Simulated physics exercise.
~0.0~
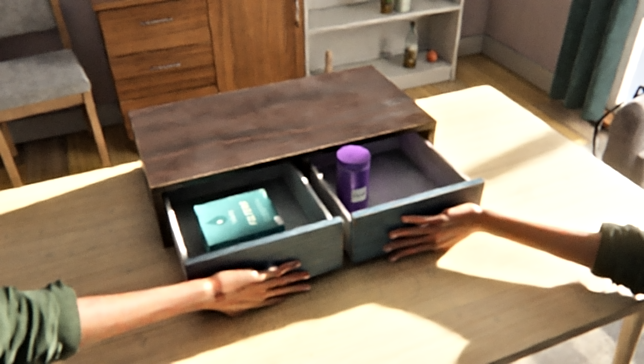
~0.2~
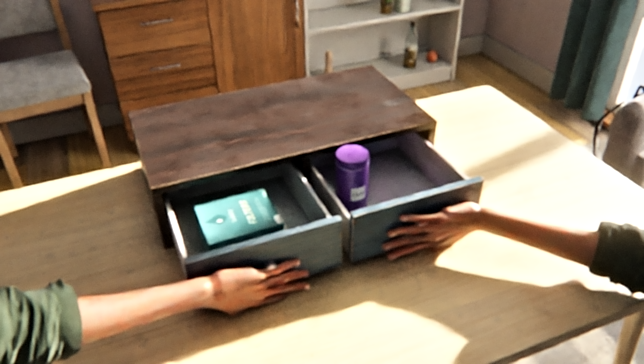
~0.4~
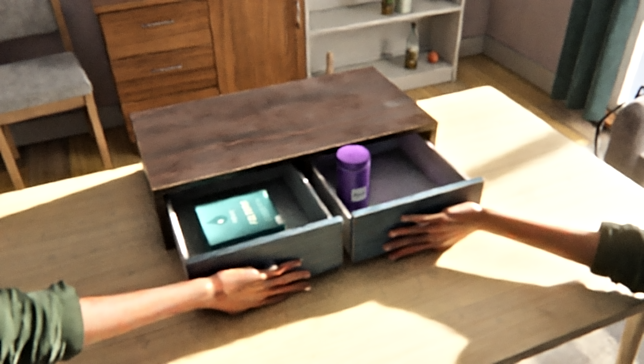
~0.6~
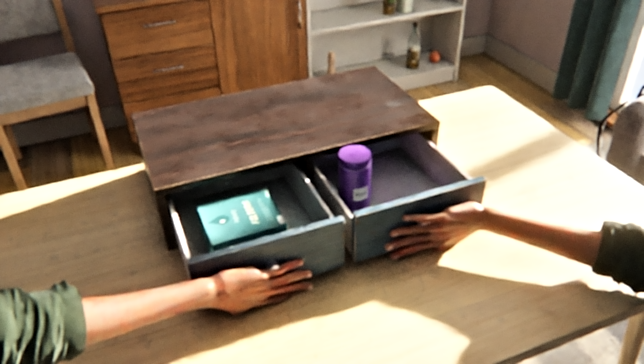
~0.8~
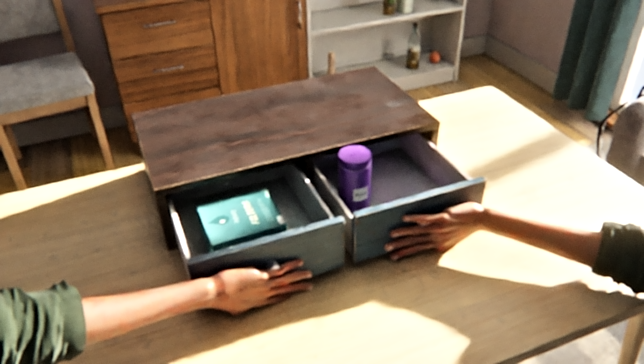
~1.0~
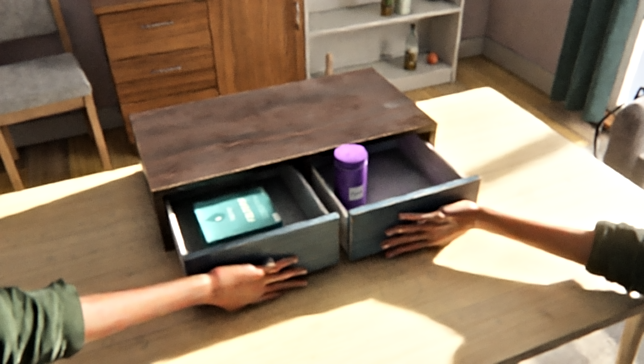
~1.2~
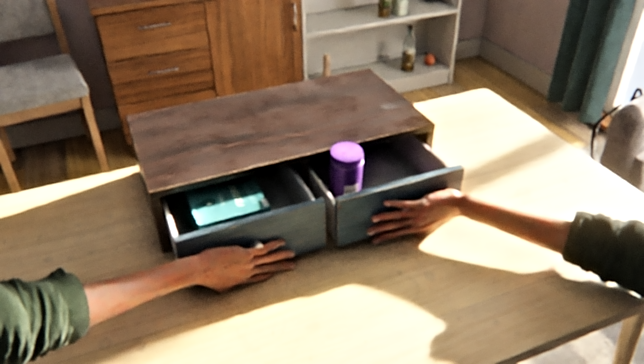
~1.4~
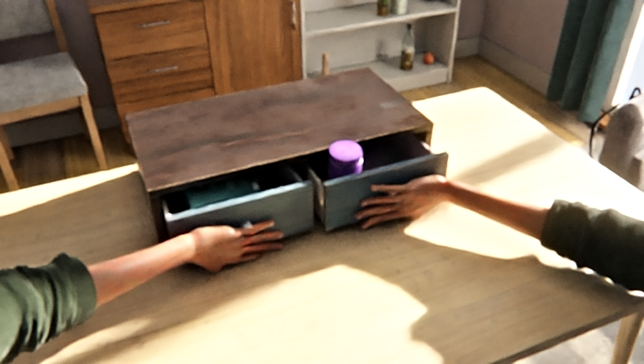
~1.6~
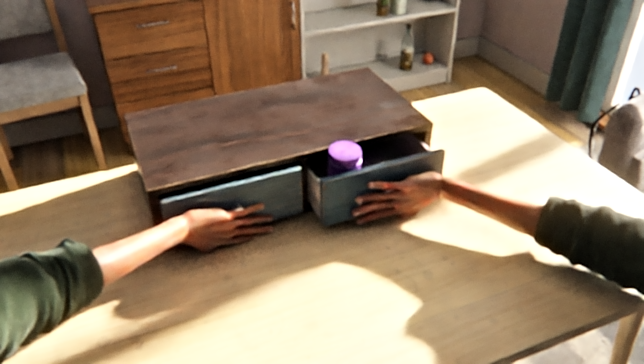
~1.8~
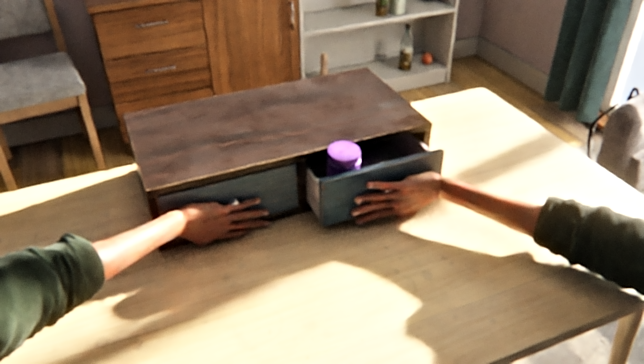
On a sunlit wooden table, two hands rested against the open drawers of a low cabinet holding a turquoise box and a purple jar, then pushed both inward; the left drawer closed over the box, while the right stayed partly open, its jar still upright.
